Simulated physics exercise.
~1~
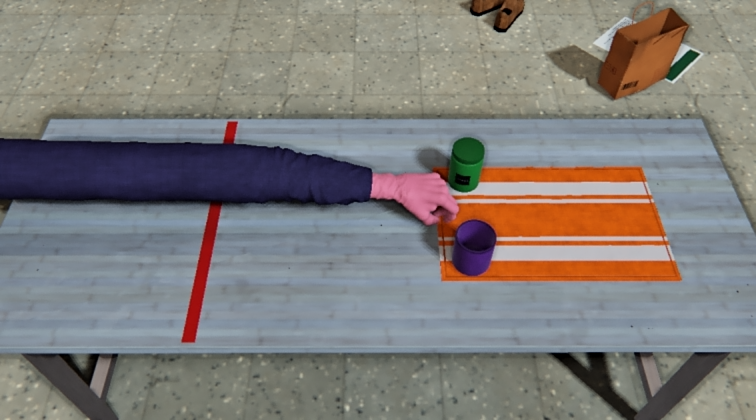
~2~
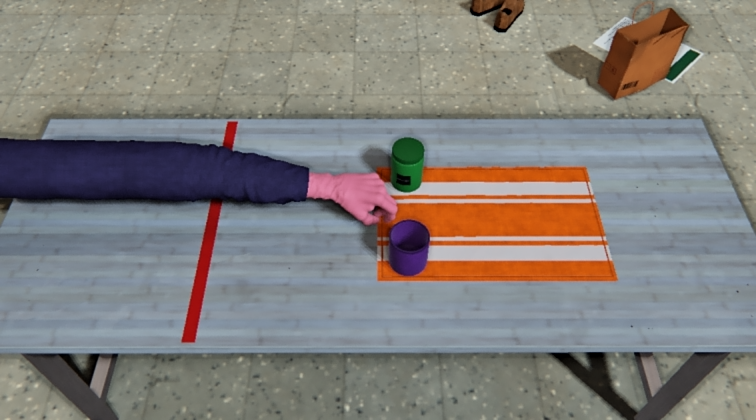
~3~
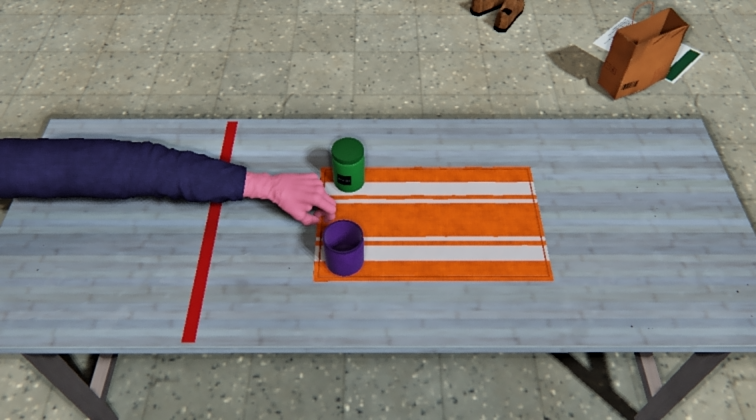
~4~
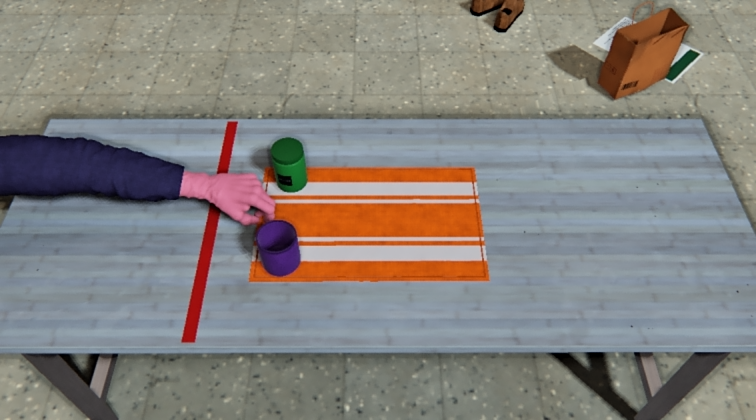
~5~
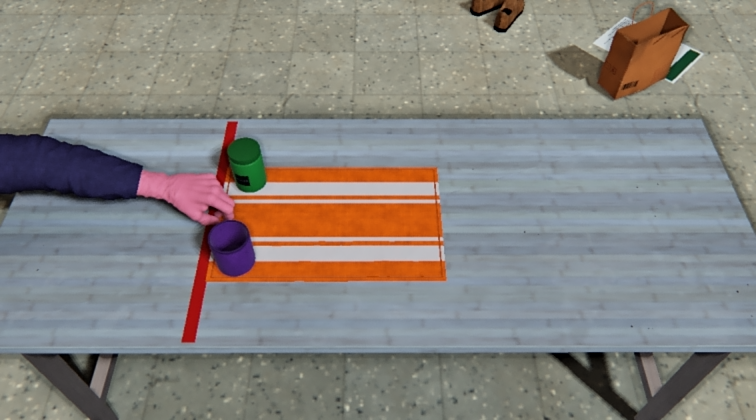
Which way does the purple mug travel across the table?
The purple mug travels to the left, riding on the striped place mat toward the red tape.
